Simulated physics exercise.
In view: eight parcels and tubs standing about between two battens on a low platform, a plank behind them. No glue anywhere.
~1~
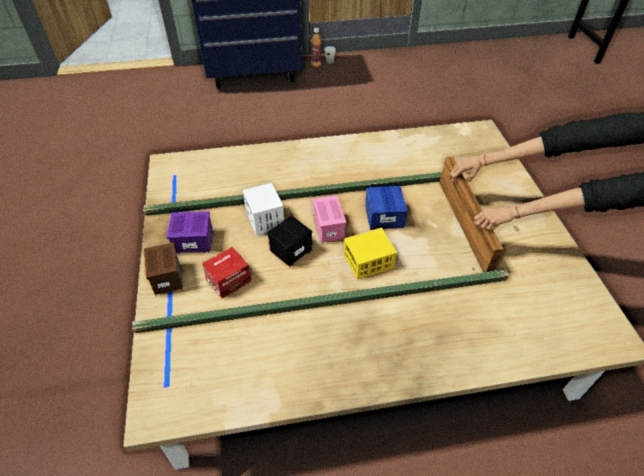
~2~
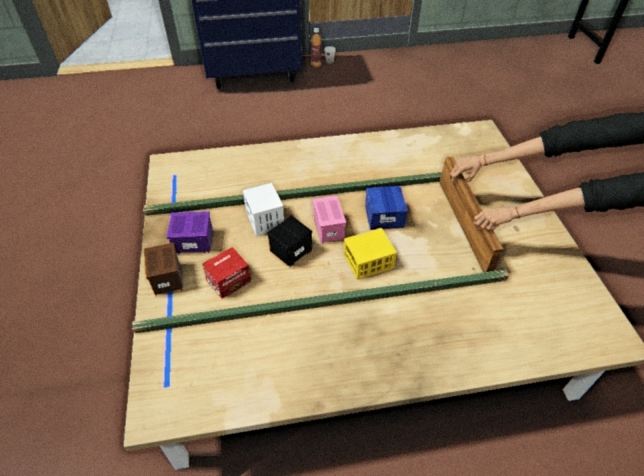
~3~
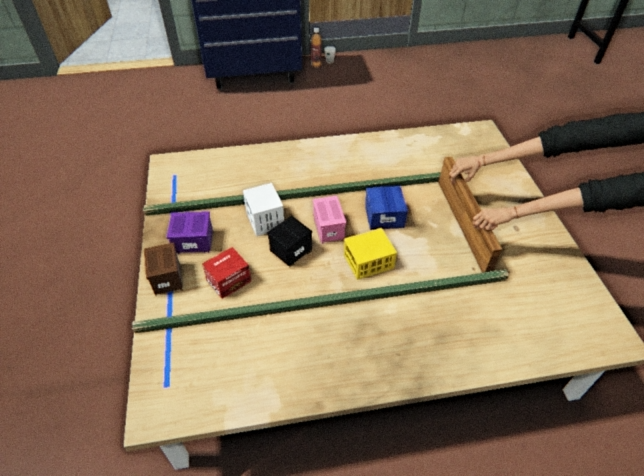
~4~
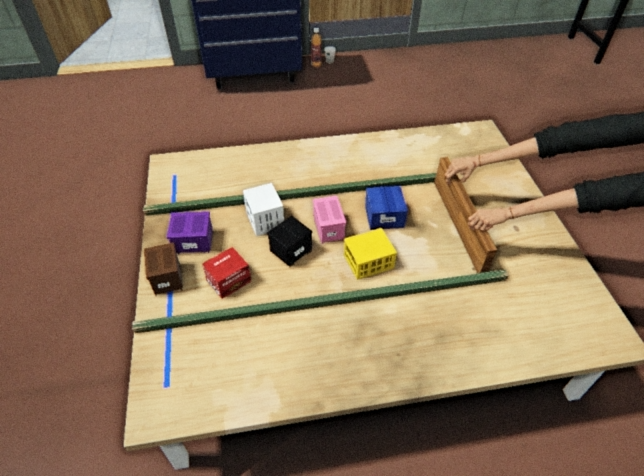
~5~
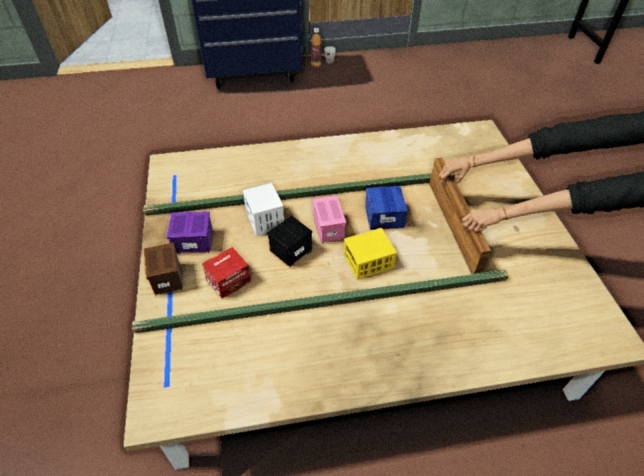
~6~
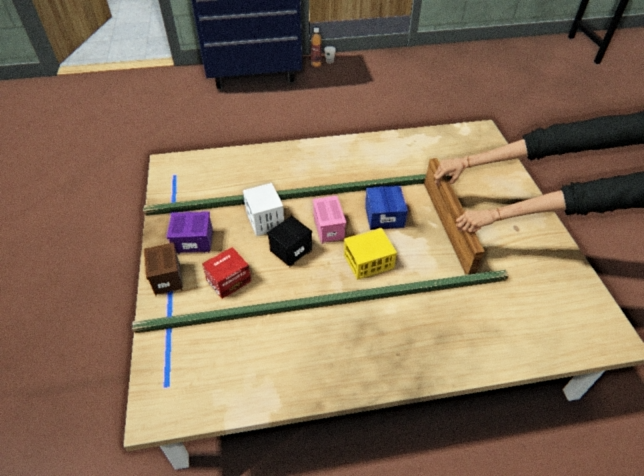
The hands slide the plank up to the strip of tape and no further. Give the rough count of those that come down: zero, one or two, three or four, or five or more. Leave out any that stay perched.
In the end the number that fall off is five or more.
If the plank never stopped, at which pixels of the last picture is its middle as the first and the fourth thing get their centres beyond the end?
Its middle is around (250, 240) and later (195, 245).
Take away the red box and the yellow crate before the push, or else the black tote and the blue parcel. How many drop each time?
4 in the first case, 3 in the second.
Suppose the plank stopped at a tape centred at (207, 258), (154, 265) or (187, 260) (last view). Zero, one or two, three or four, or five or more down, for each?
Taking them in turn, three or four; five or more; at least five.
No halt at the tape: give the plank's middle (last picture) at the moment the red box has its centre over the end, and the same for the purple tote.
Its middle is around (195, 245) and around (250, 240).
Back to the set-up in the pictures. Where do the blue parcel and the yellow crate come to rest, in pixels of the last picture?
Near (149, 237) and (145, 279).
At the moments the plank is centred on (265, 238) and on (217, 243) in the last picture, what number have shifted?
8 and 8.
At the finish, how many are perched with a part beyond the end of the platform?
That would be 2.
A little later, none off yet; brown tote at rest near (164, 269); purple tote at rest near (191, 233); red box at rest near (227, 273).
When it is over, the number that fall off is five or more; down, pink tote, black tote, white crate, red box, purple tote and brown tote.
